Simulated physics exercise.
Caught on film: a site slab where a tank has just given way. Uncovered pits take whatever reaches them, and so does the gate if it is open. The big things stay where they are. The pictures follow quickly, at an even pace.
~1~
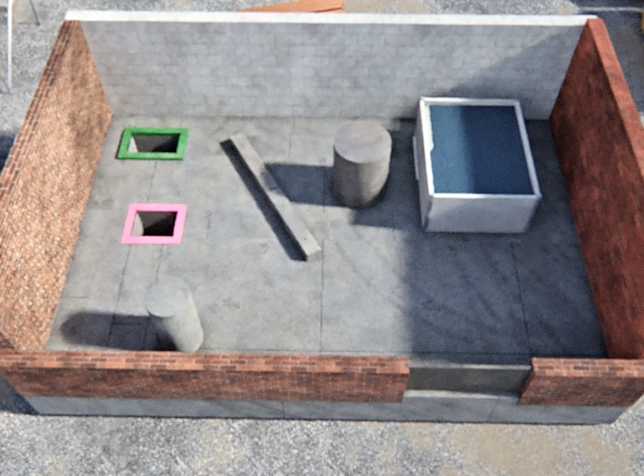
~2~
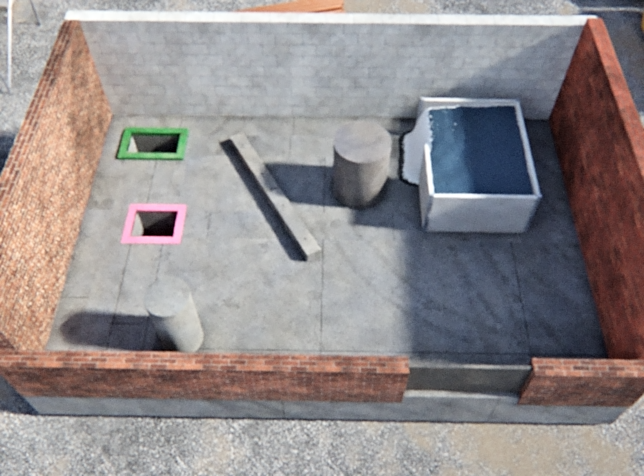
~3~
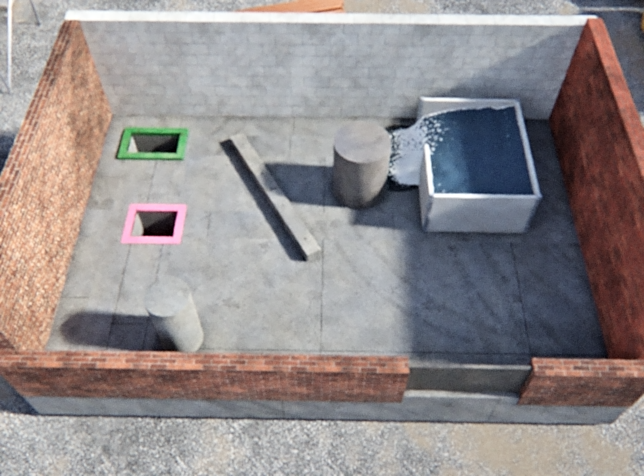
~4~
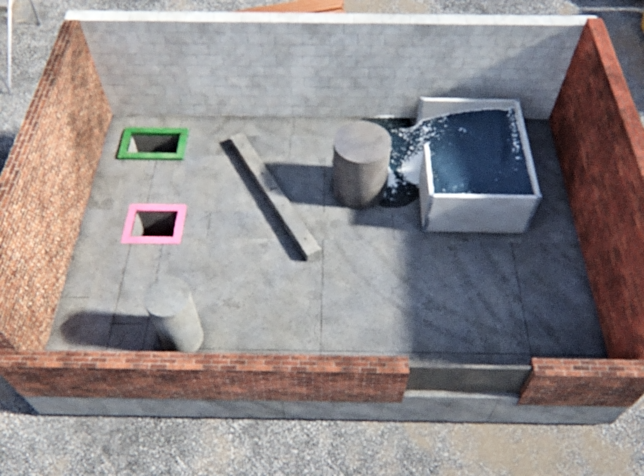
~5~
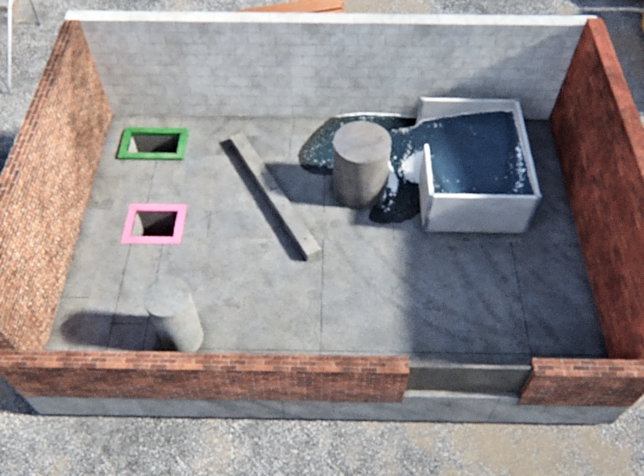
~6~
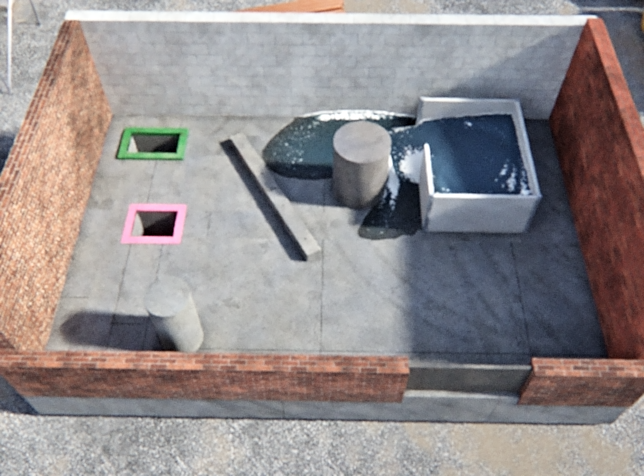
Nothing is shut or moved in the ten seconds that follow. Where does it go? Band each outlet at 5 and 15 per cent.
One by one: The gate takes not even 5 %; the green pit takes above 15 %; the pink pit takes between 5 and 15 %.
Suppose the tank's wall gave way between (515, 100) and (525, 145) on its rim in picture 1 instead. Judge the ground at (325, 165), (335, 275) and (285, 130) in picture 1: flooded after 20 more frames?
As listed: Under water, dry, wet.
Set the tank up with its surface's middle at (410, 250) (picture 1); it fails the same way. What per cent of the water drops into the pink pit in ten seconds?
Per cent: Pink 20.
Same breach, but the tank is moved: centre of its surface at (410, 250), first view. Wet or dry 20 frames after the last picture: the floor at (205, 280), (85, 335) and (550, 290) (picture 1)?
As listed: Covered, wet, dry.
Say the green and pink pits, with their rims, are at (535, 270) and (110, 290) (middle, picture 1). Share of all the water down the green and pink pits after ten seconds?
In per cent: Green 0, pink 20.
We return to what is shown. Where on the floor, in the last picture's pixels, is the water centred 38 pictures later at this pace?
Roughly at (324, 212).
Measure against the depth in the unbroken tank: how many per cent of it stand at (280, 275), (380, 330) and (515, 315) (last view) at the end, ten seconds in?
In that order: 6, 4 and 8 per cent.
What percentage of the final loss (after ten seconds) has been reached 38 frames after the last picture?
Close to 80 %.
A moment on, water covers 20 % of the floor; the gate 0 %, the green pit 0 %, the pink pit 0 %.
Next, water covers 30 % of the floor; the gate 0 %, the green pit 3 %, the pink pit 0 %.
Then, water covers 55 % of the floor; the gate 0 %, the green pit 10 %, the pink pit 2 %.
Later, water covers 75 % of the floor; the gate 0 %, the green pit 16 %, the pink pit 6 %.
In the end, water covers 90 % of the floor; the gate 0 %, the green pit 19 %, the pink pit 9 %.
